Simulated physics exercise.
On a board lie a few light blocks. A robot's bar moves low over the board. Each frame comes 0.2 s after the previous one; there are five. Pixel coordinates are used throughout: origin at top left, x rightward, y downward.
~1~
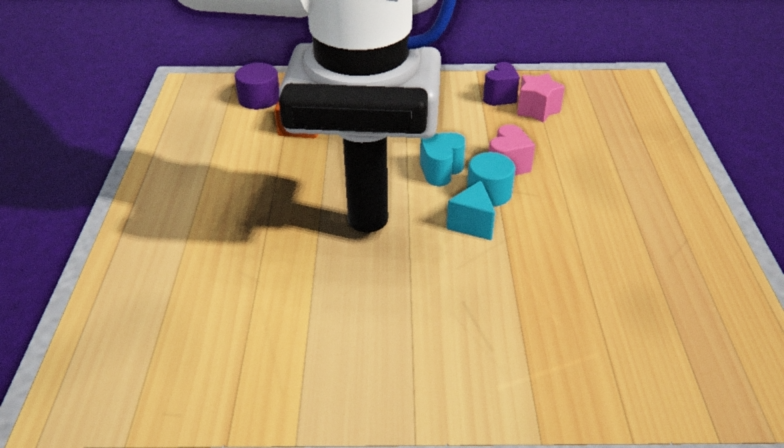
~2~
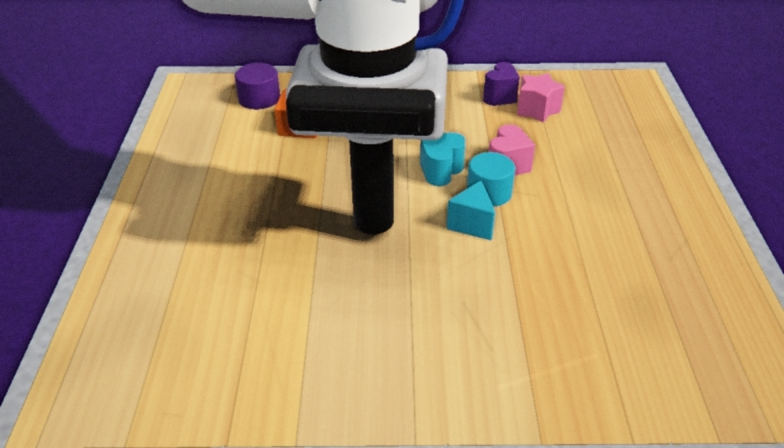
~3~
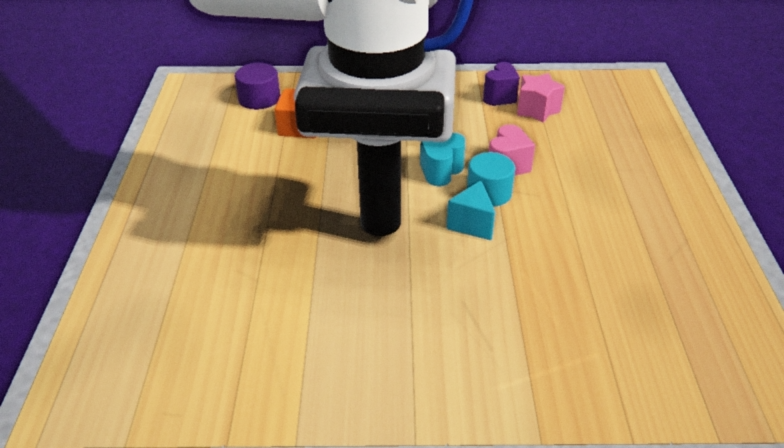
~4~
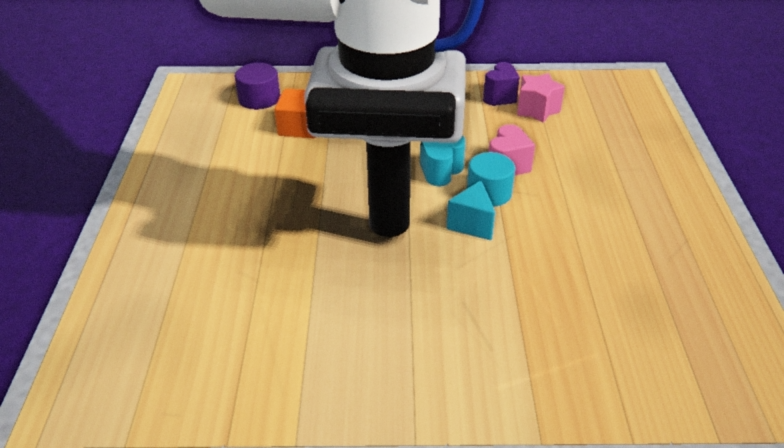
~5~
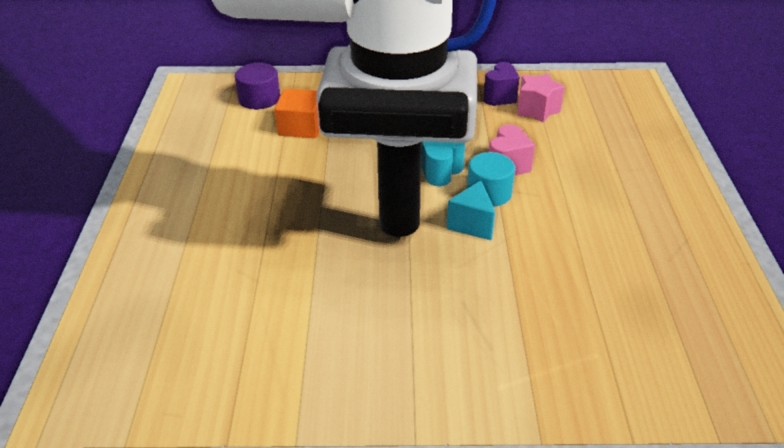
A robot's black bar, upright beneath a white and grey arm, slides slowly a short way to the right, low over a pale wooden board on a purple surface, seen from above at a slant by a still camera. Turquoise heart, round and triangular blocks and a pink heart lie right of the bar, with purple, pink and orange pieces along the far edge. The orange block, mostly hidden at first, comes into view as the arm shifts, while every block stays still.
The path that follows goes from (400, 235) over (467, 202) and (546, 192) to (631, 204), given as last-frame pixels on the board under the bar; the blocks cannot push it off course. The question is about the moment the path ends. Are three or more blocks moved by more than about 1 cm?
Answer: No.
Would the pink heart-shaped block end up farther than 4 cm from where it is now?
Going by the path, no.
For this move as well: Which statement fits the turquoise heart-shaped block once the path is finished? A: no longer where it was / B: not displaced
The one that fits is B, not displaced.
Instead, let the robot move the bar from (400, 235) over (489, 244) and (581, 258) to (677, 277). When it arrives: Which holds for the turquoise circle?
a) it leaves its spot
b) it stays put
The correct letter is b.
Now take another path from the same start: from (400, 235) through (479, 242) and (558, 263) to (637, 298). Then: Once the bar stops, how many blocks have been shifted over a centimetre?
Total: One.
What follows on the original path. One third of the way, bar at (469, 191); turquoise triangular piece at (479, 197); turquoise circle at (505, 160); pink heart-shaped block at (515, 134).
Two thirds of the way, bar at (550, 181); turquoise triangular piece at (480, 197), turned 15° clockwise; turquoise circle at (568, 142); pink heart-shaped block at (522, 126).
At the end, bar at (634, 193); turquoise heart-shaped block in place; turquoise triangular piece at (480, 197), turned 15° clockwise; turquoise circle at (576, 141); pink heart-shaped block at (522, 126).
